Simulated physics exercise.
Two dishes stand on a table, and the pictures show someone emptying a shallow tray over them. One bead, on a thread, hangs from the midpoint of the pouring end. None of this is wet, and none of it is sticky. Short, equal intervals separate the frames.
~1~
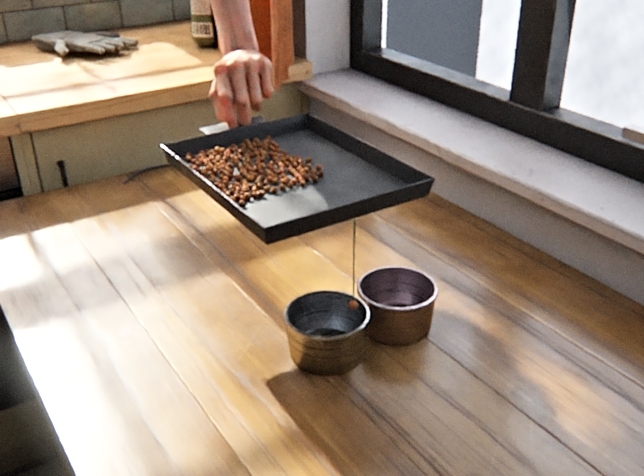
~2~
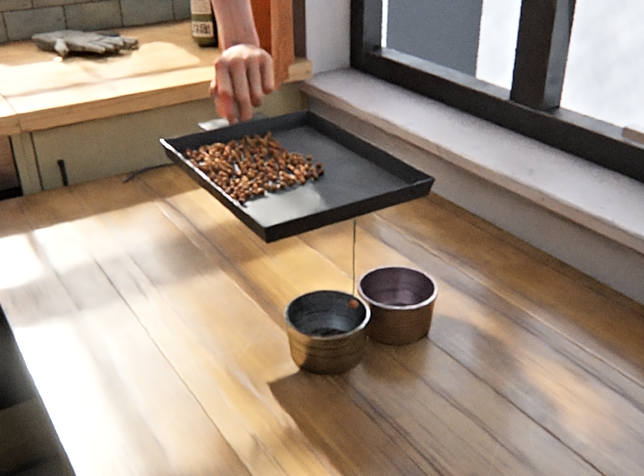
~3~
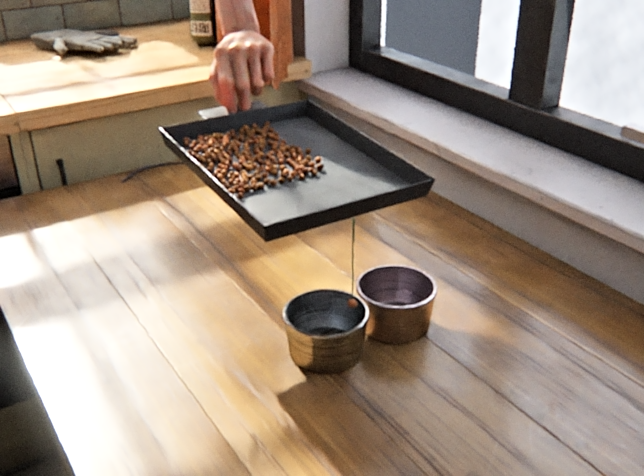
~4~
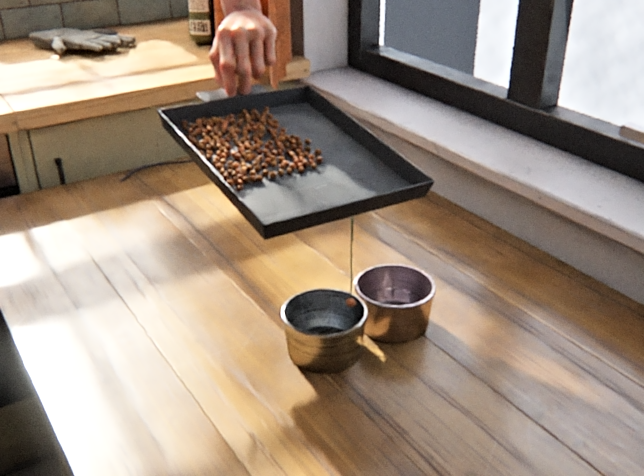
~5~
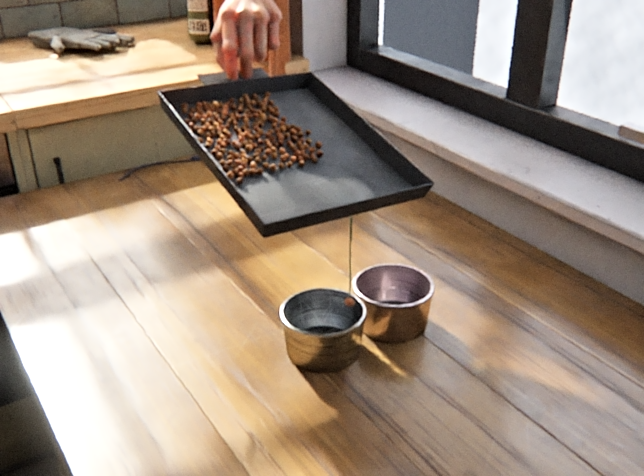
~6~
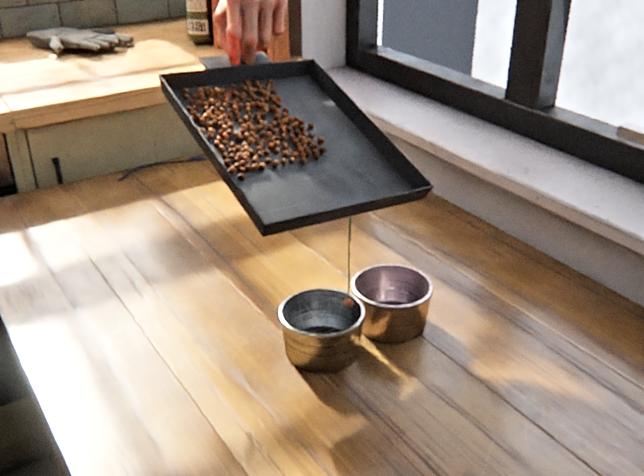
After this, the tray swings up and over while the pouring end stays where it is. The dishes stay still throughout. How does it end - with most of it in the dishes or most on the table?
I'd say the dishes miss most of it, honestly.
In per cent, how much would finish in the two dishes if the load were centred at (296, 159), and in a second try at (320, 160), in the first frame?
Near 10 and 10 percent respectively.
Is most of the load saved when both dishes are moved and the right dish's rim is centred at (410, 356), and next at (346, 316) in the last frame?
Result, first place: Not as much as half; second place: Not as much as half.
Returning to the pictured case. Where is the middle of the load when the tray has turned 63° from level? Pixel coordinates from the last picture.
I'd put the middle of the pieces at roughly (377, 207).
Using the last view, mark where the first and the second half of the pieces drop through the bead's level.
First roughly (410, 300), then roughly (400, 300).
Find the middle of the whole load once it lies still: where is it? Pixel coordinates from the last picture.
(432, 370).
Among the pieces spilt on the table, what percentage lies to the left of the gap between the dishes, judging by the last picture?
Share to the left: Near 10 per cent.
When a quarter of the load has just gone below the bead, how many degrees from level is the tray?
Roughly 75 degrees at that moment.
Just after the last frame, tray tipped steeply; the larger part on the tray; just a few outside both; roughly a quarter in the air.
A moment on, tray tipped past a quarter turn; roughly half on the tray; just a few in the right dish; roughly a third outside both; about a tenth in the air.
Further on, tray tipped past a quarter turn; just a few in the left dish; about a tenth in the right dish; the larger part outside both.
When it is over, tray tipped past a quarter turn; just a few in the left dish; about a tenth in the right dish; the larger part outside both.
